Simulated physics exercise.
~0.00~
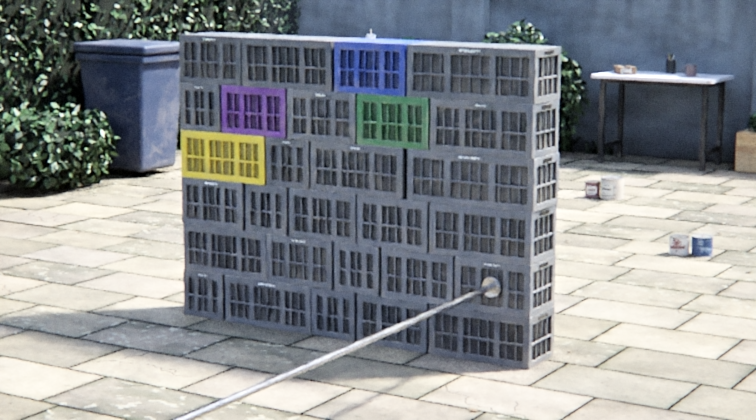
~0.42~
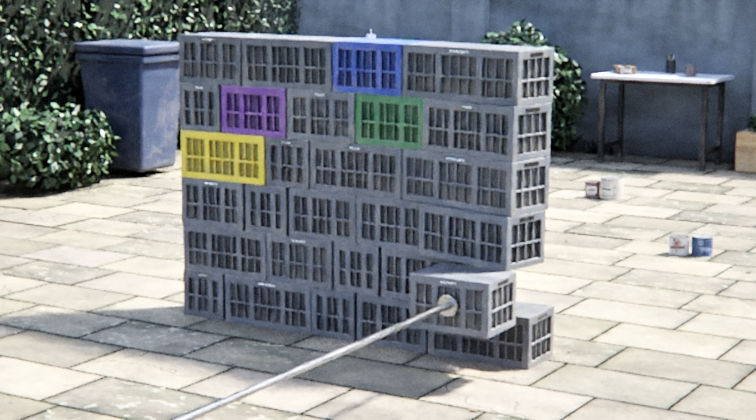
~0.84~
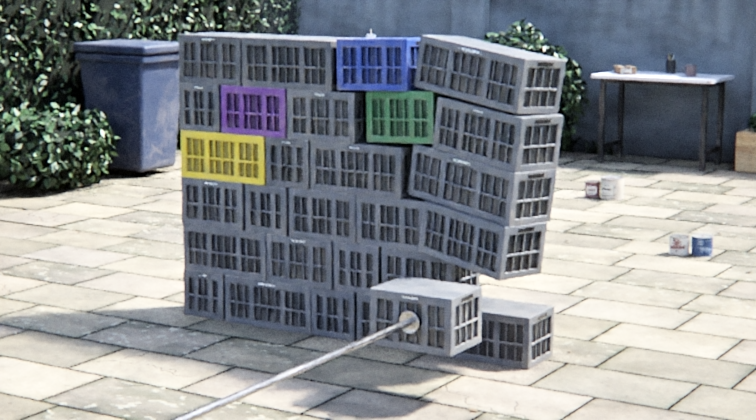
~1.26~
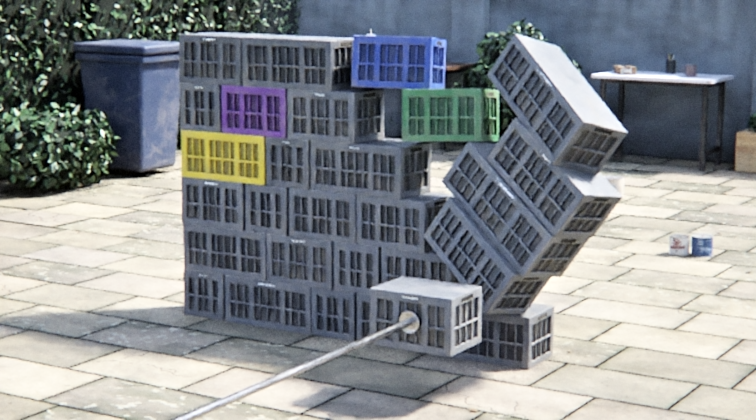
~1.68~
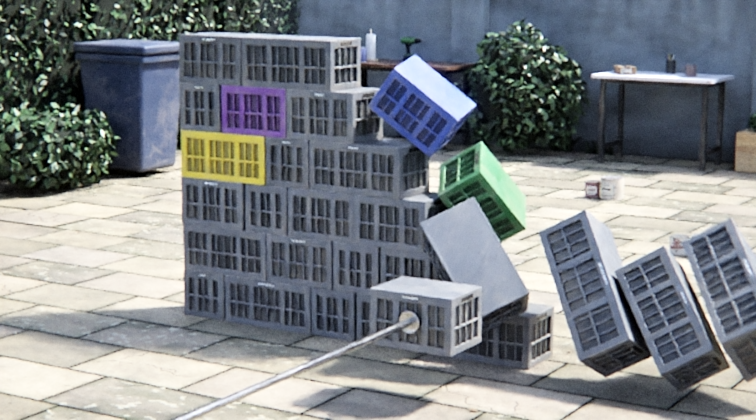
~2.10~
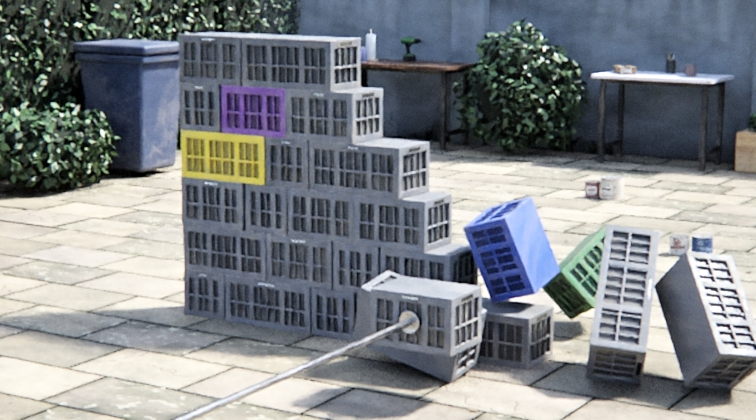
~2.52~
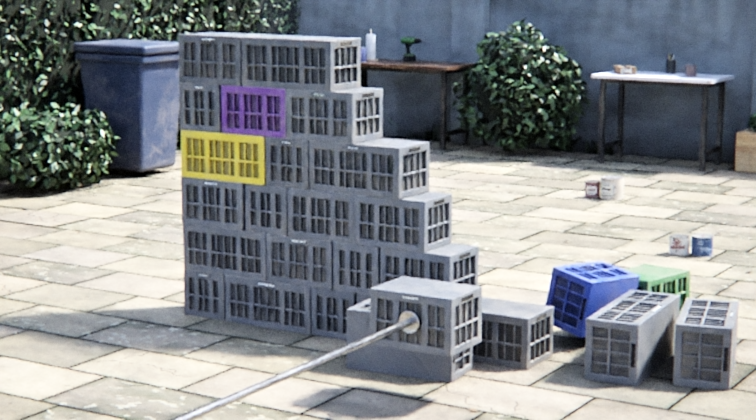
Paved courtyard with a rod pulling a low crate from a stacked wall, the right side toppling, blue and green crates falling.
